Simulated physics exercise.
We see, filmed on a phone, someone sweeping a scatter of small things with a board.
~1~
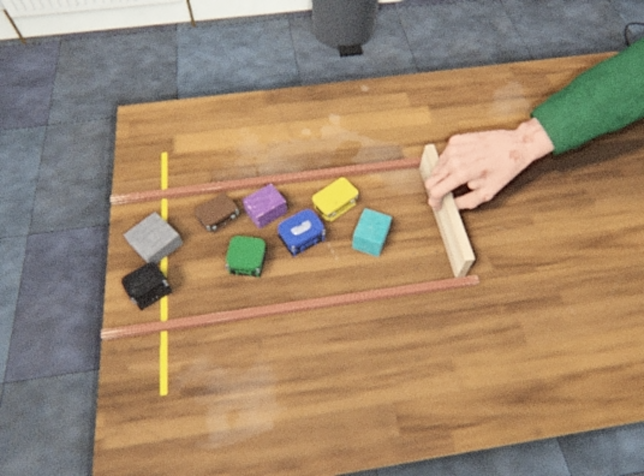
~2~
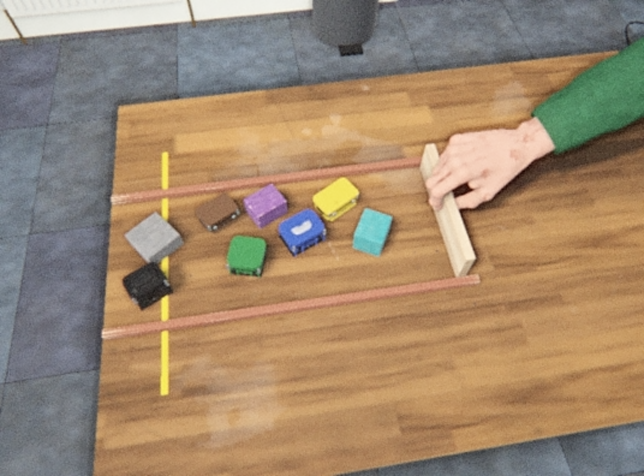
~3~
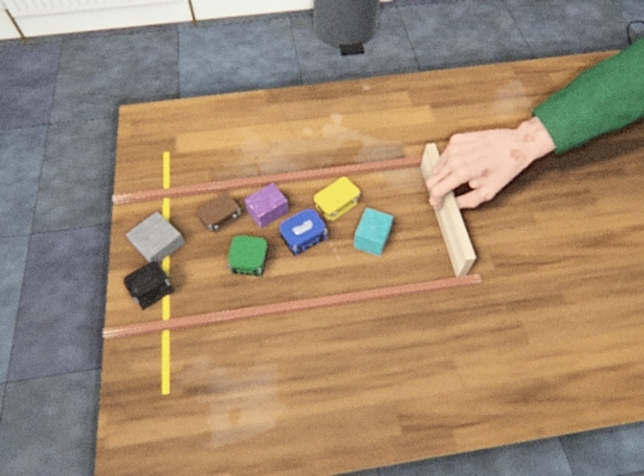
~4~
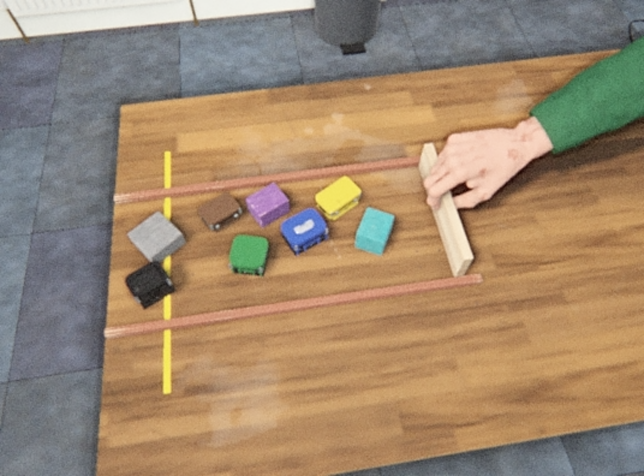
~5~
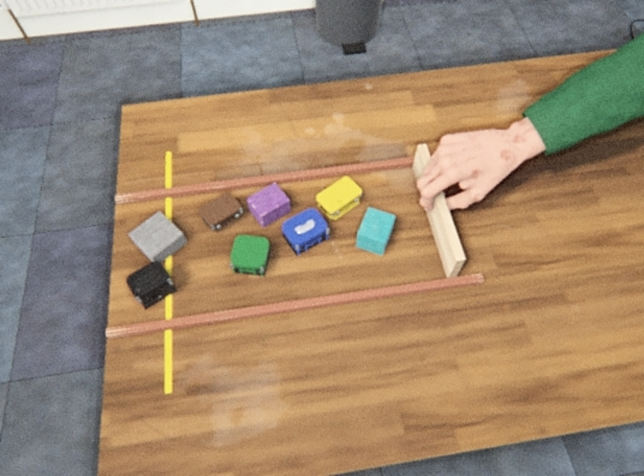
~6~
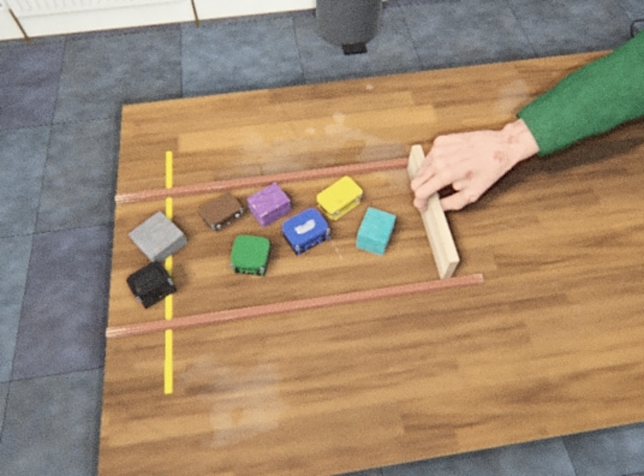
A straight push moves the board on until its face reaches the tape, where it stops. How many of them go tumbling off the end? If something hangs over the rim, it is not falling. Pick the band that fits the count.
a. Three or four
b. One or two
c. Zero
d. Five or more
a, three or four.
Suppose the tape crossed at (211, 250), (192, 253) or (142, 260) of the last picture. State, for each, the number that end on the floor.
Going through each try, you'd get 0, 2 and 6.
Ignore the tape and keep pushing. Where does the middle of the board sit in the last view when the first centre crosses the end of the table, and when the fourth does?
I'd say close to (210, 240), then close to (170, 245).
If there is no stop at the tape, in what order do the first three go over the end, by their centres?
They are the brown case, the grey block, the black case.
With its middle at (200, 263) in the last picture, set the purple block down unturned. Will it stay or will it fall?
It goes down.
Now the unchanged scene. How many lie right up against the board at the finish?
It's 2 of them.
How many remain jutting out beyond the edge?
I'd put it at 2.
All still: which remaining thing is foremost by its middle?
Result - the green case.
Soon after, none off yet; black case at rest near (152, 284); grey block at rest near (159, 238); brown case at rest near (222, 213).
After that, none off yet; black case at rest near (152, 284); grey block moving near (154, 240); brown case displaced about its own width near (179, 208).
And then, none off yet; black case displaced about its own width near (124, 294); grey block displaced about its own width near (122, 241); brown case displaced well along near (113, 211).
In the end, the number that fall off is three or four; gone, purple block, brown case, grey block and black case.
